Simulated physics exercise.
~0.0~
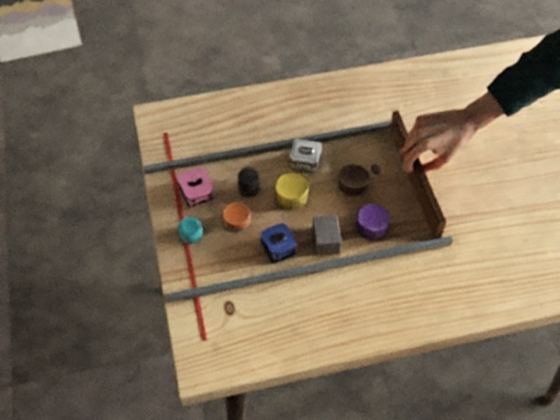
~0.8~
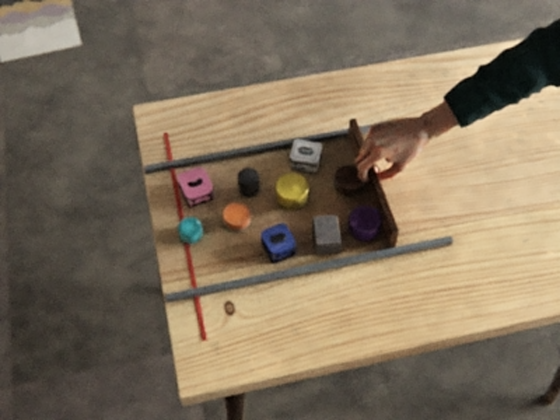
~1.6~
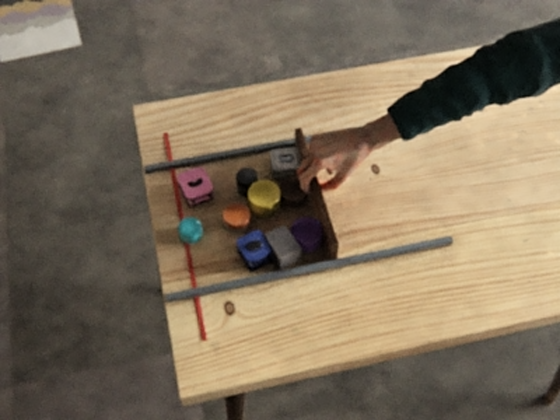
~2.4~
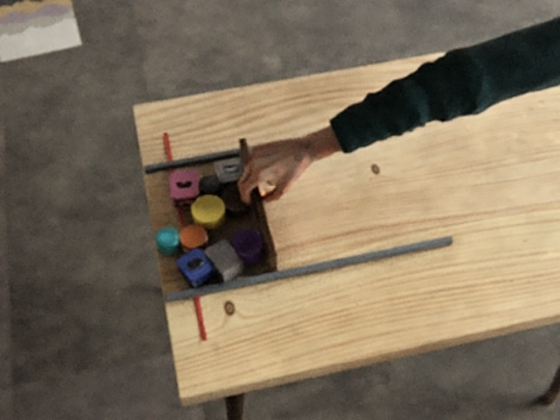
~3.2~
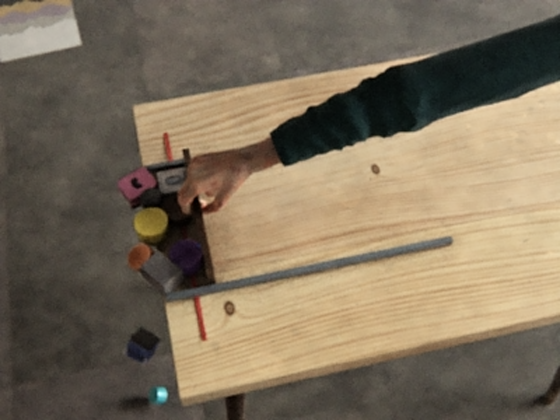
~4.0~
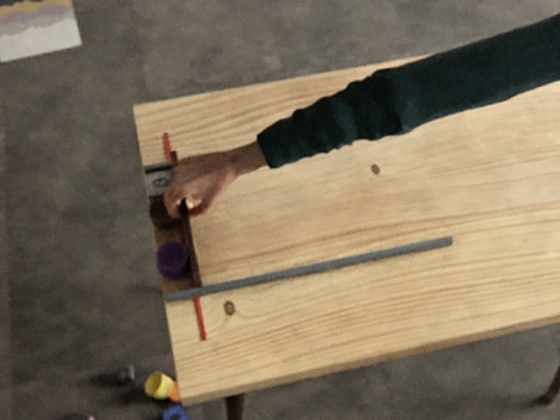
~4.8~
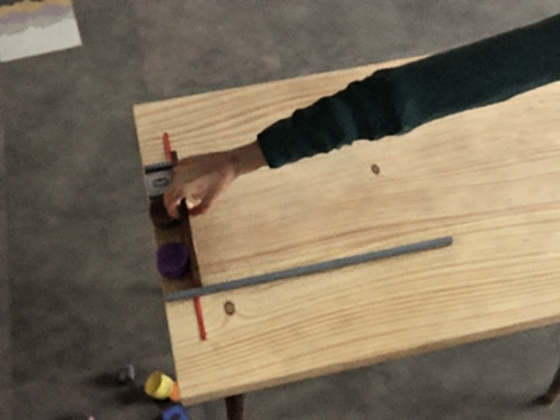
Hand sliding an upright wooden board left along a table, sweeping most of the small colourful objects off the end, then stopping.
